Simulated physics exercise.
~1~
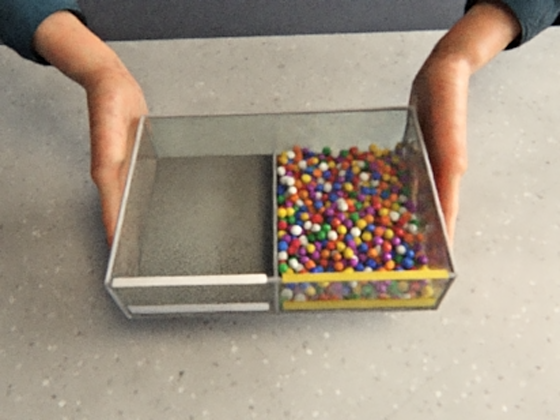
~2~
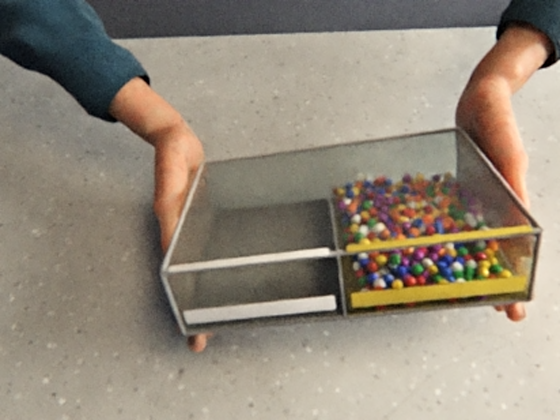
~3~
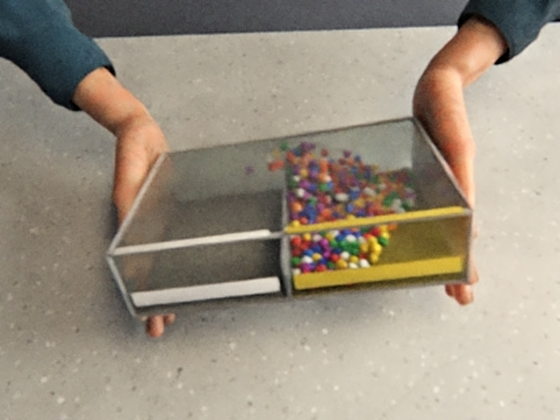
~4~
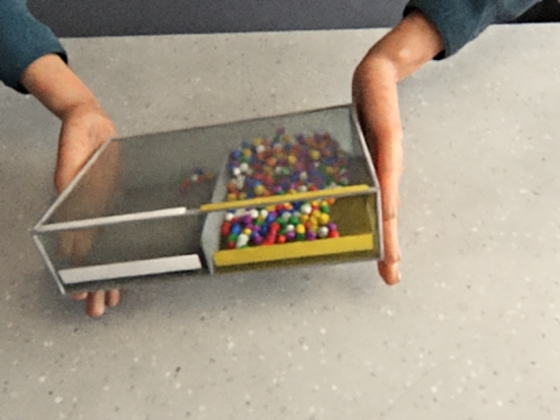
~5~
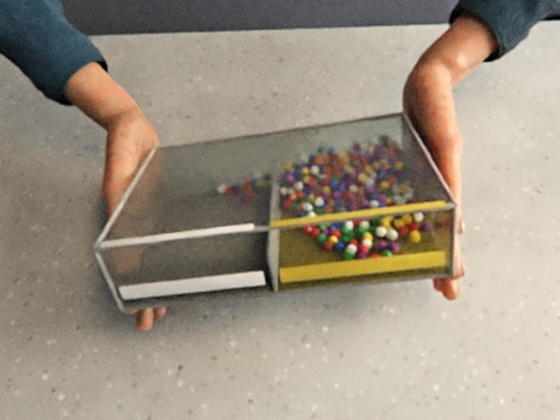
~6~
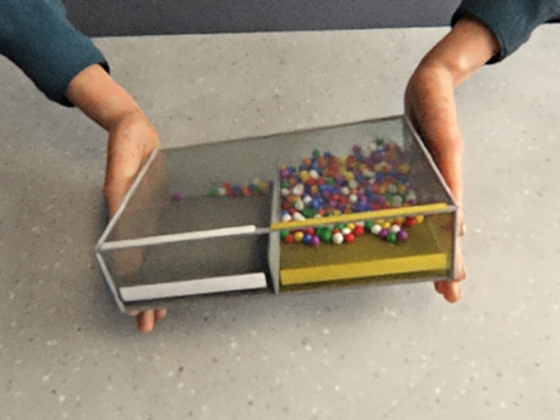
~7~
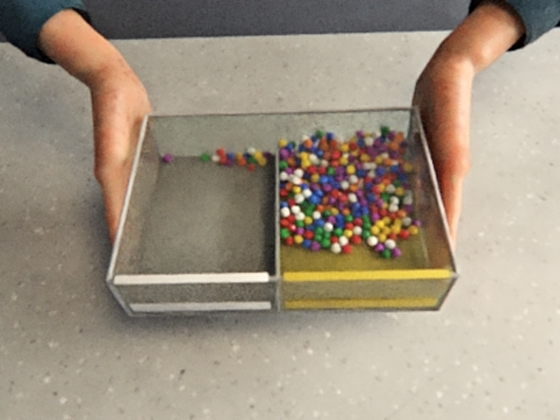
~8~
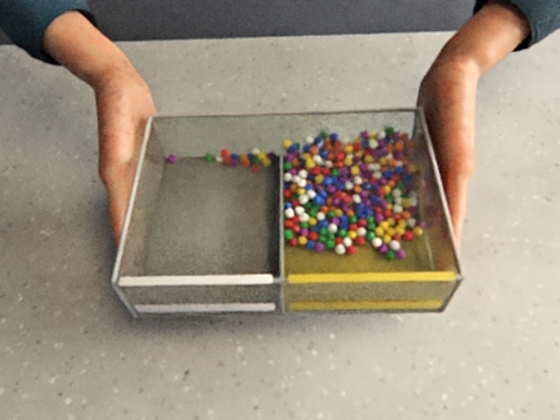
Hands tilting and shaking a clear two-part box, a few colourful beads spilling left before it levels with most still right.
